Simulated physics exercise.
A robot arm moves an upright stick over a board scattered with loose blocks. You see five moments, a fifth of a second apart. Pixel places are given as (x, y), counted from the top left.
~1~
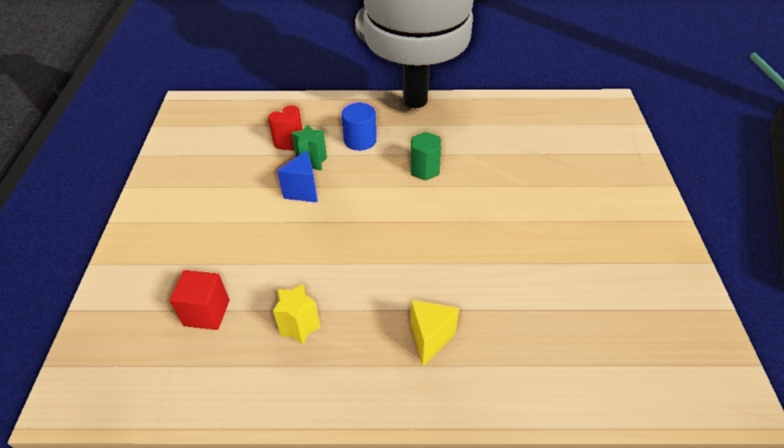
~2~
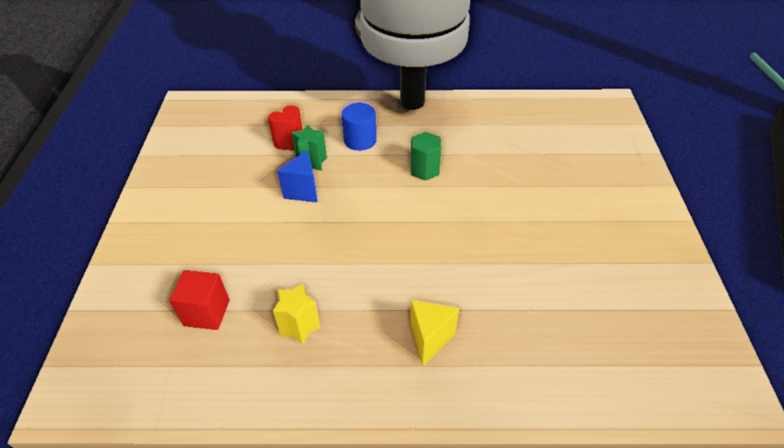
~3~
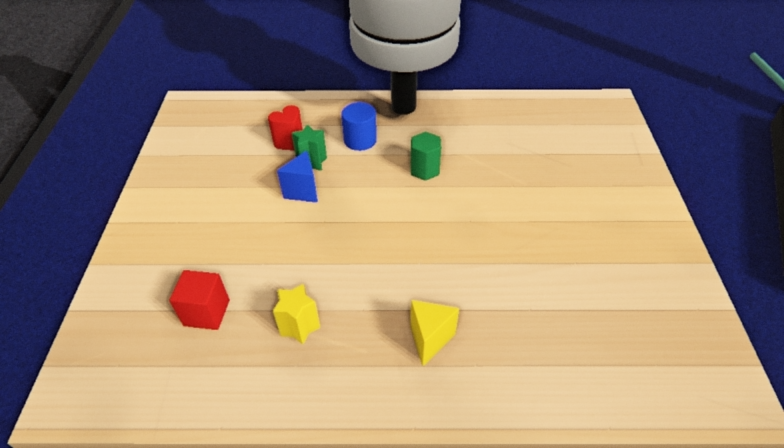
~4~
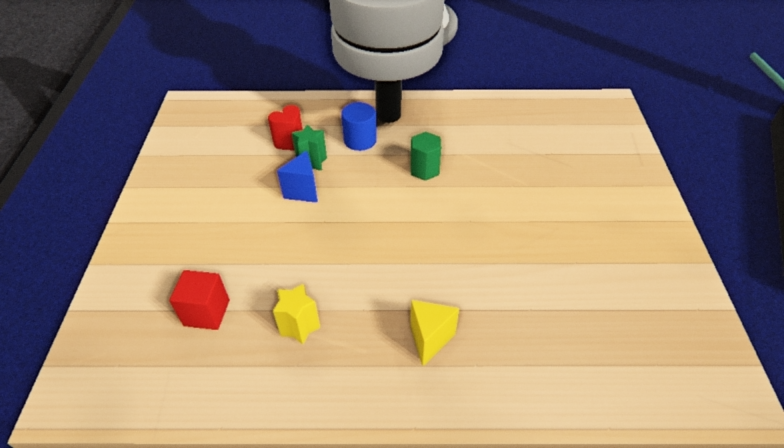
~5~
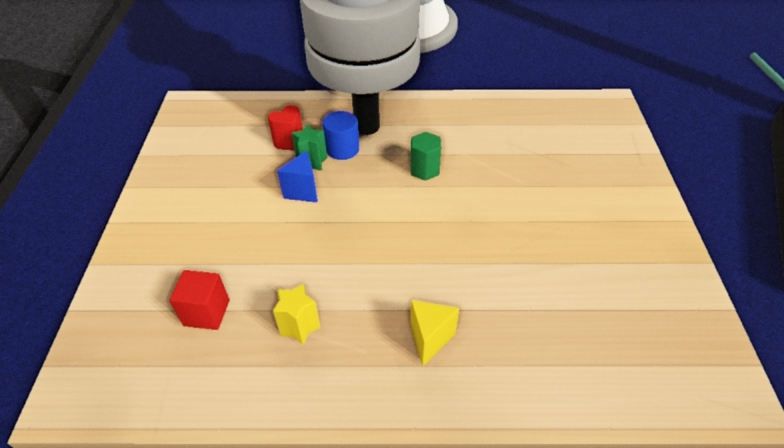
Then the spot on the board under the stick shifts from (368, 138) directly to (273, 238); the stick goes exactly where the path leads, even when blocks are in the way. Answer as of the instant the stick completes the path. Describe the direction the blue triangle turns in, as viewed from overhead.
The answer is clockwise.
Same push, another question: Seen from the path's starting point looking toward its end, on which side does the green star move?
It goes right.
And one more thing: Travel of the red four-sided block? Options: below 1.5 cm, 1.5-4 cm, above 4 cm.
Net shift: Below 1.5 cm.
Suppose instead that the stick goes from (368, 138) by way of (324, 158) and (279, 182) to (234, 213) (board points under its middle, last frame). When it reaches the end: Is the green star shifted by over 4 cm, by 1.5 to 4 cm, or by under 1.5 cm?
Movement: Over 4 cm.
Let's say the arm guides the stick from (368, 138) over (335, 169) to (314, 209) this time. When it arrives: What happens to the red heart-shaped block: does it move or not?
It stays.
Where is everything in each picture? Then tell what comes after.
In the first frame, stick tip at (415, 101); block tops, red four-sided block at (194, 286); red heart-shaped block at (285, 114); blue triangle at (299, 165); green star at (308, 134); blue circle at (358, 112).
In the second frame, stick at (412, 103); blocks unchanged.
In the third frame, stick at (404, 108); blocks unchanged.
In the fourth frame, stick at (389, 116); blocks unchanged.
In the fifth frame, stick at (367, 127); red four-sided block at (194, 286); red heart-shaped block at (285, 114); blue triangle at (299, 165); green star at (308, 134); blue circle at (340, 121).
What follows on the original path. One third of the way, stick at (336, 158); blue triangle at (294, 169), turned 25° anticlockwise; green star at (270, 144), turned 55° clockwise; blue circle at (302, 143).
Two thirds of the way, stick at (304, 191); blue triangle at (266, 183), turned 55° anticlockwise; green star at (256, 145), turned 90° clockwise; blue circle at (281, 154).
At the end, stick at (270, 228); red four-sided block in place; red heart-shaped block in place; blue triangle at (247, 196), turned 45° clockwise; green star at (256, 145), turned 90° clockwise; blue circle at (281, 154).
